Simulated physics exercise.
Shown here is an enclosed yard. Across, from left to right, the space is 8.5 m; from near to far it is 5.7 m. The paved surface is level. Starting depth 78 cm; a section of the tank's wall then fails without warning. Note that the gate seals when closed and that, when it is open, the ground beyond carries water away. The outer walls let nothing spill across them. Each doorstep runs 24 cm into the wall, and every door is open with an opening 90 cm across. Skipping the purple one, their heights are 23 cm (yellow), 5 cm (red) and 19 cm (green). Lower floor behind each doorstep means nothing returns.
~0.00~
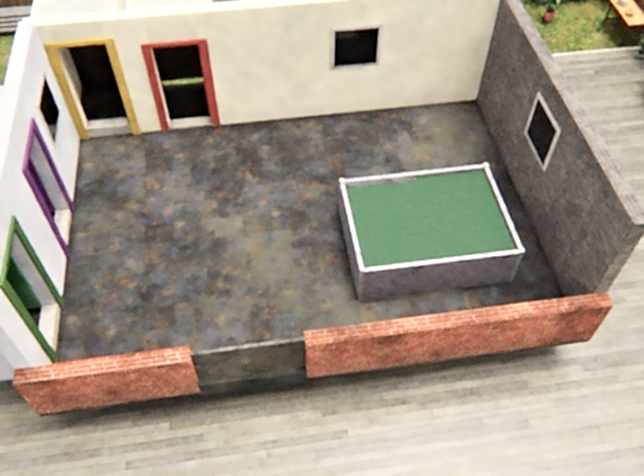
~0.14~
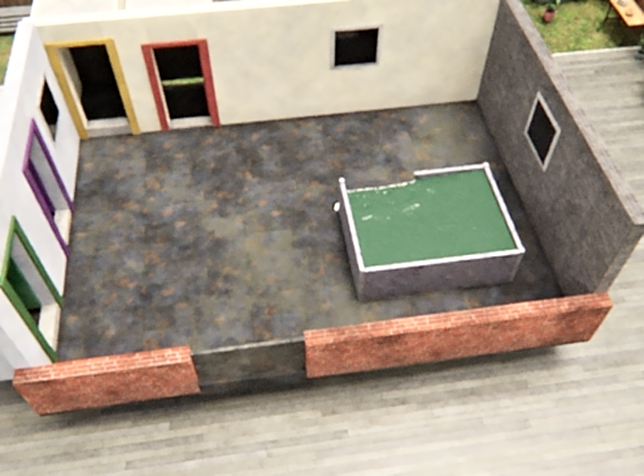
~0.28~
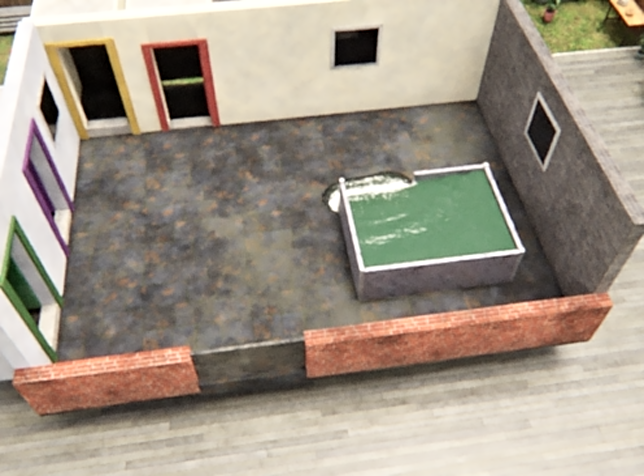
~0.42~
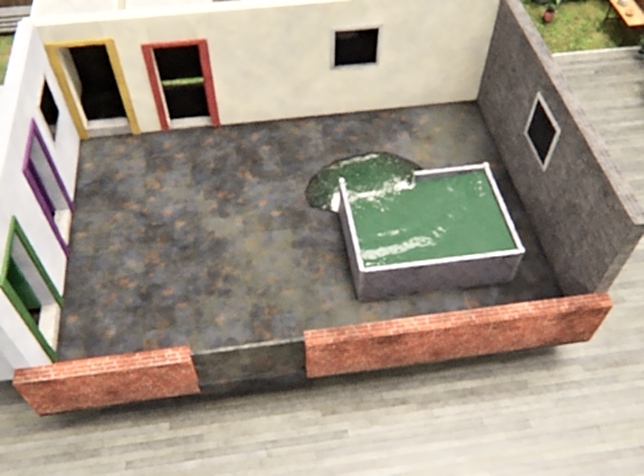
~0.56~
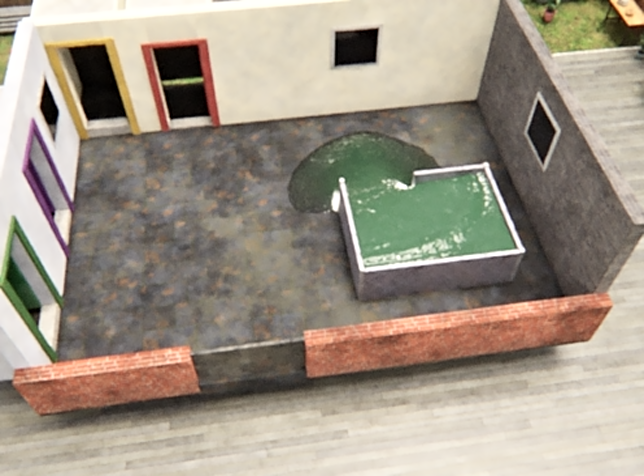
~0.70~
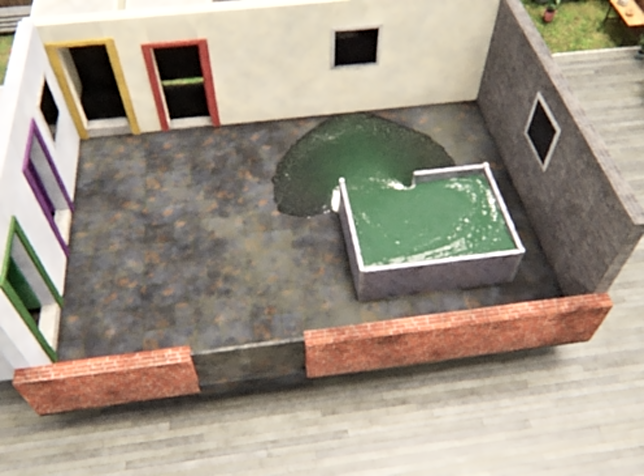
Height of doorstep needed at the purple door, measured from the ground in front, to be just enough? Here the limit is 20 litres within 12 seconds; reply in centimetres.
Approximately 9.5 cm.
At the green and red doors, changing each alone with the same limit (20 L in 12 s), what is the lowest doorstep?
About 9.5 cm at green and about 9.0 cm at red.
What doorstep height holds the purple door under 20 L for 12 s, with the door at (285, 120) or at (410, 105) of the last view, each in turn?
About 27 cm for the first and 21 cm for the second.
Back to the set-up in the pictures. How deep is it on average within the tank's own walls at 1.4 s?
53 cm, roughly.
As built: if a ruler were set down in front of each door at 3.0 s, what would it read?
Lab note, cm: Yellow 9; red 11; purple 0; green 0.
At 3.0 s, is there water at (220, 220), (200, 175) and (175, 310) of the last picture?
First bone-dry, second wet through, third bone-dry.
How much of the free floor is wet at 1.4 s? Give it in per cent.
25 %.
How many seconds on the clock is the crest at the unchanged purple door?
I'd guess close to 4.5 seconds.
After 1.4 s water covers 25 % of the floor, deepest (44 cm) near (360, 204); it has not reached the purple door.
After 3.0 s water covers 40 % of the floor, deepest (36 cm) near (468, 103); it has not reached the purple door.
After 12.0 s water covers 100 % of the floor, deepest (14 cm) near (298, 126); 8 cm at the purple door, 1 litre in over its 14 cm doorstep.
At the purple door as built, the water arrived by 3.4 s and peaked near 15 cm at 4.4 s.
Run again over the same 12 s with other heights there, 30 litres in over 8.5 cm, 5 litres over 12 cm. The limit of 20 litres is kept from about 9.5 cm up.
